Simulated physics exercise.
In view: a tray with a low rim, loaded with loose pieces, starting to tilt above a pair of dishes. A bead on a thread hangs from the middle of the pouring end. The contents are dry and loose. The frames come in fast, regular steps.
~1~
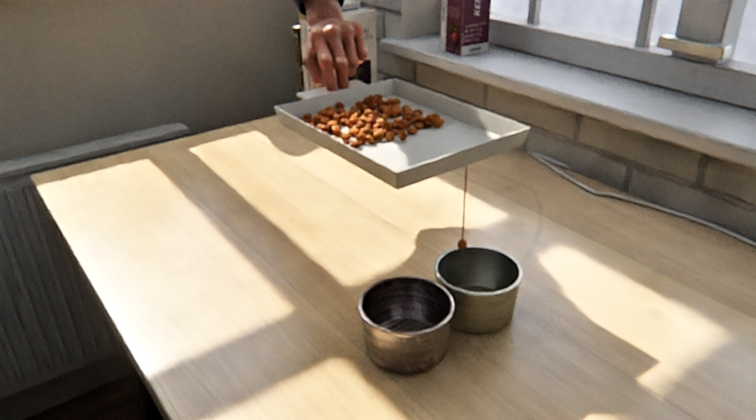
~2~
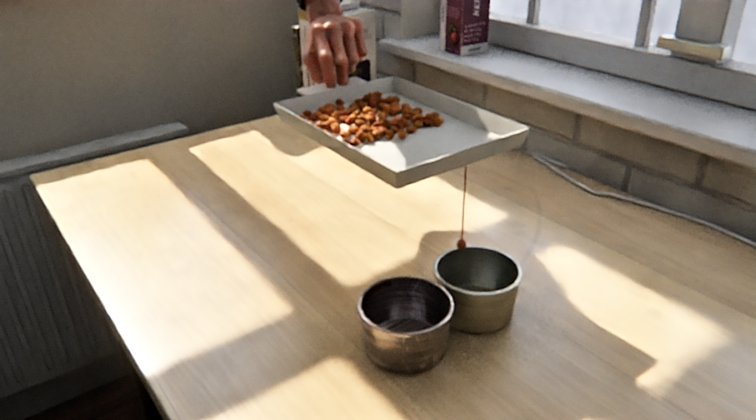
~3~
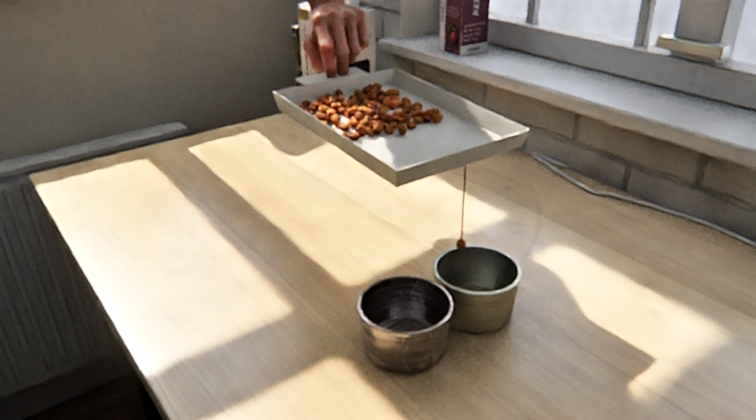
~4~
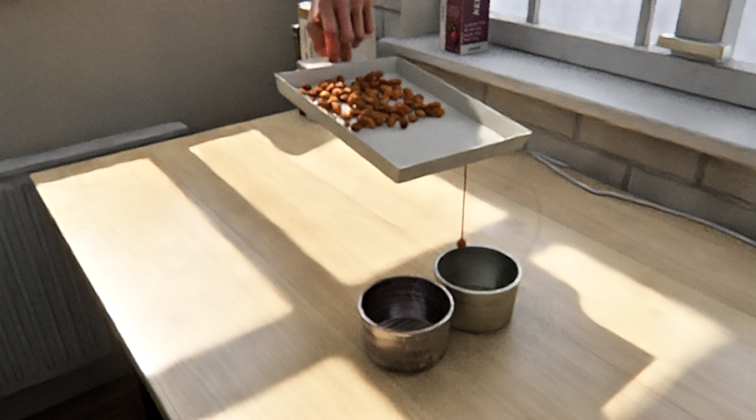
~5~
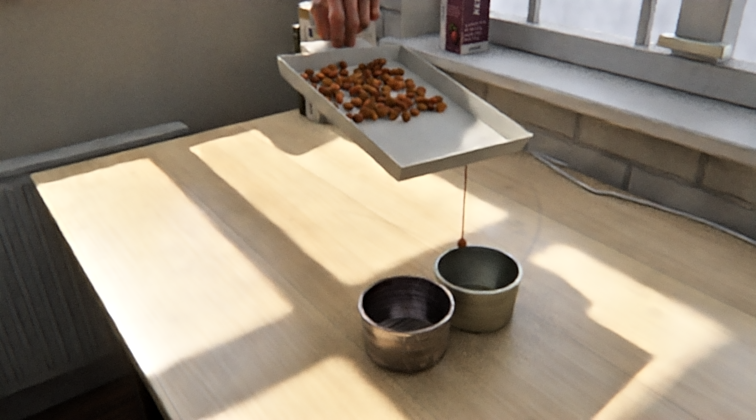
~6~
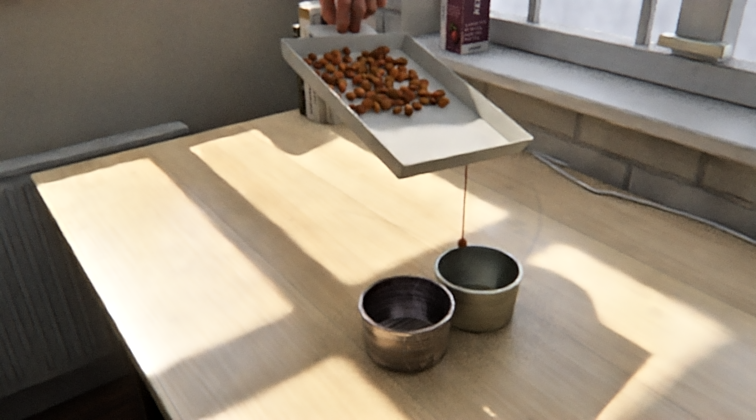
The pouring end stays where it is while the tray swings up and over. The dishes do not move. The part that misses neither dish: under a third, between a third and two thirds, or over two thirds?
Caught overall: Less than a third.
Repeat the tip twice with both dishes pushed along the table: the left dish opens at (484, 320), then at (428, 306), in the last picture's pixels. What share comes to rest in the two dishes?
Roughly 10 per cent, and 20 per cent.
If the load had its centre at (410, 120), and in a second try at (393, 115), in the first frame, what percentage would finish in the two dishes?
The first gives 20 %, the second 10 %.
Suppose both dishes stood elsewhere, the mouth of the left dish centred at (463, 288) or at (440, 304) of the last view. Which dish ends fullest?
At the first place the right-hand dish, at the second the right one.
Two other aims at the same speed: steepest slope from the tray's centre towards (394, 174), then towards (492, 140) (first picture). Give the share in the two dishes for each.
First some 70, then 0 per cent.
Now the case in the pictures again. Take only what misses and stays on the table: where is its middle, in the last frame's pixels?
At about (553, 290).
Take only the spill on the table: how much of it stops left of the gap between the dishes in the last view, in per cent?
Close to 0 per cent.
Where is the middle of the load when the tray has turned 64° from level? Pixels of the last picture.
Close to (499, 143).
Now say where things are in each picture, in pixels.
Corners of the pouring end near (397, 169) and (524, 127), level; middle of the load near (370, 122), bits of cat kibble; left dish near (436, 344); right dish near (507, 305); bead on its thread near (462, 244), in the first frame.
Corners of the pouring end near (397, 169) and (523, 128), level; middle of the load near (370, 119), in the second frame.
Corners of the pouring end near (398, 167) and (524, 129), tipped barely, lowest at the right corner; middle of the load near (370, 112), in the third frame.
Corners of the pouring end near (400, 165) and (525, 131), tipped a little, lowest at the right corner; middle of the load near (371, 102), in the fourth frame.
Corners of the pouring end near (403, 163) and (526, 134), tipped a little, lowest at the right corner; middle of the load near (373, 92), in the fifth frame.
Corners of the pouring end near (405, 162) and (527, 136), tipped clearly, lowest at the right corner; middle of the load near (377, 82); left dish near (436, 343); right dish near (507, 304), in the sixth frame.
Shortly afterwards, tray tipped steeply; all but a few on the tray; a little in the air.
Next, tray tipped past a quarter turn; near a third on the tray; a little in the right dish; near two thirds outside both.
Some moments later, tray tipped past a quarter turn; near a quarter in the right dish; the bulk outside both.
In the end, tray tipped past a quarter turn; none at all in the left dish; near a quarter in the right dish; the bulk outside both.
